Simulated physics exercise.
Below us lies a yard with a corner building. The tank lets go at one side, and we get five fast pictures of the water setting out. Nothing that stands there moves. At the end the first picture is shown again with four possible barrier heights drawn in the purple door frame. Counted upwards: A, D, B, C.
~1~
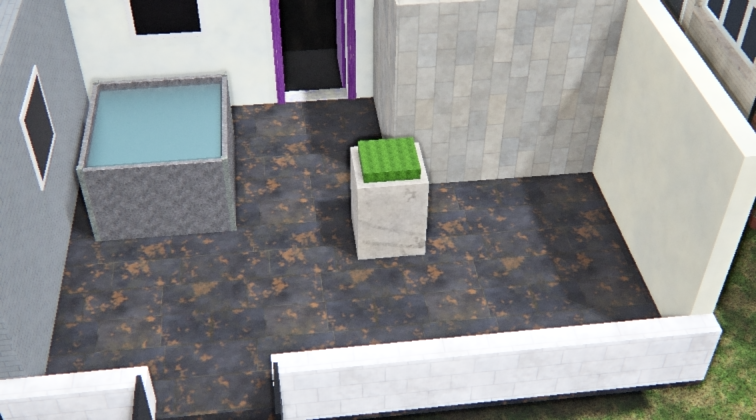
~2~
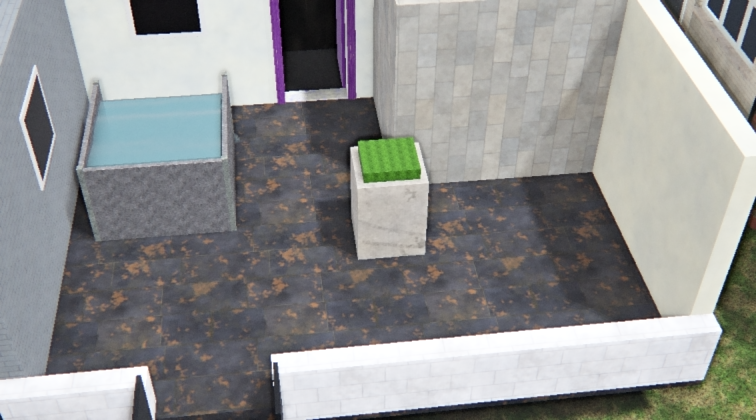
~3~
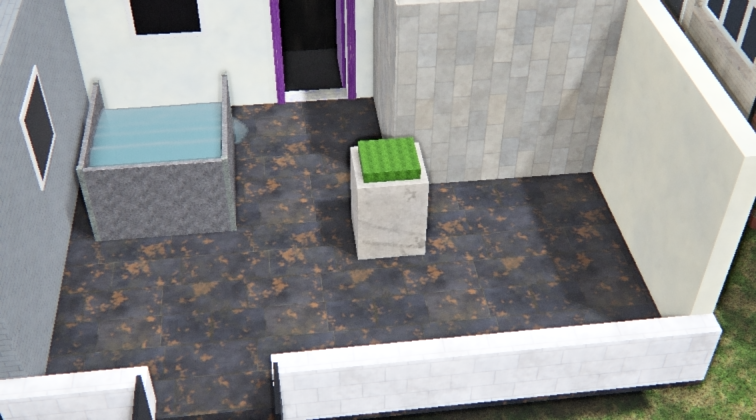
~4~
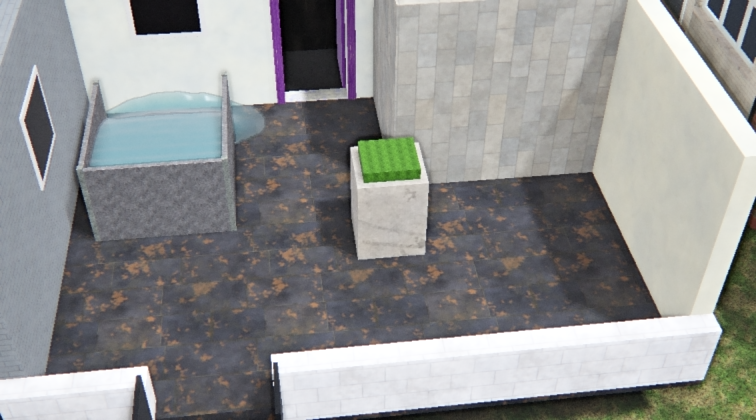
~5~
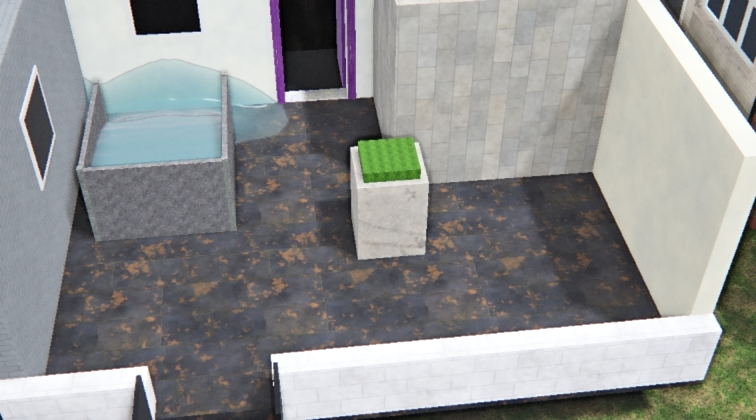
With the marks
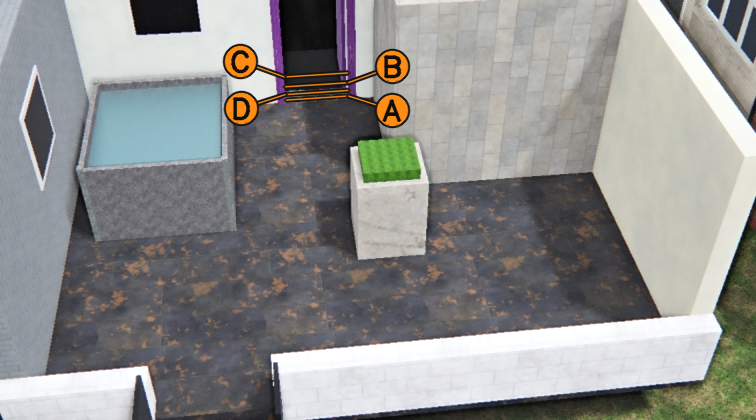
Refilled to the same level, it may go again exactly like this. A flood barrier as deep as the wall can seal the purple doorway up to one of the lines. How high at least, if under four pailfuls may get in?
Go for B.
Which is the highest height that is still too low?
Height D.
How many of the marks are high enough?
Two of the four.
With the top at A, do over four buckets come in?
Yes, that goes wrong.
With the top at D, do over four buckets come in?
Yes.
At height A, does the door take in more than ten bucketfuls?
Yes.
On the marked copy, A at (317, 98); B at (316, 84); C at (316, 74); D at (317, 92); from the bottom up A, D, B, C.
If A is chosen, dozens of bucketfuls pour in.
If B is chosen, a bucket or two gets in.
If C is chosen, nothing gets over.
If D is chosen, about 8 bucketfuls get in.
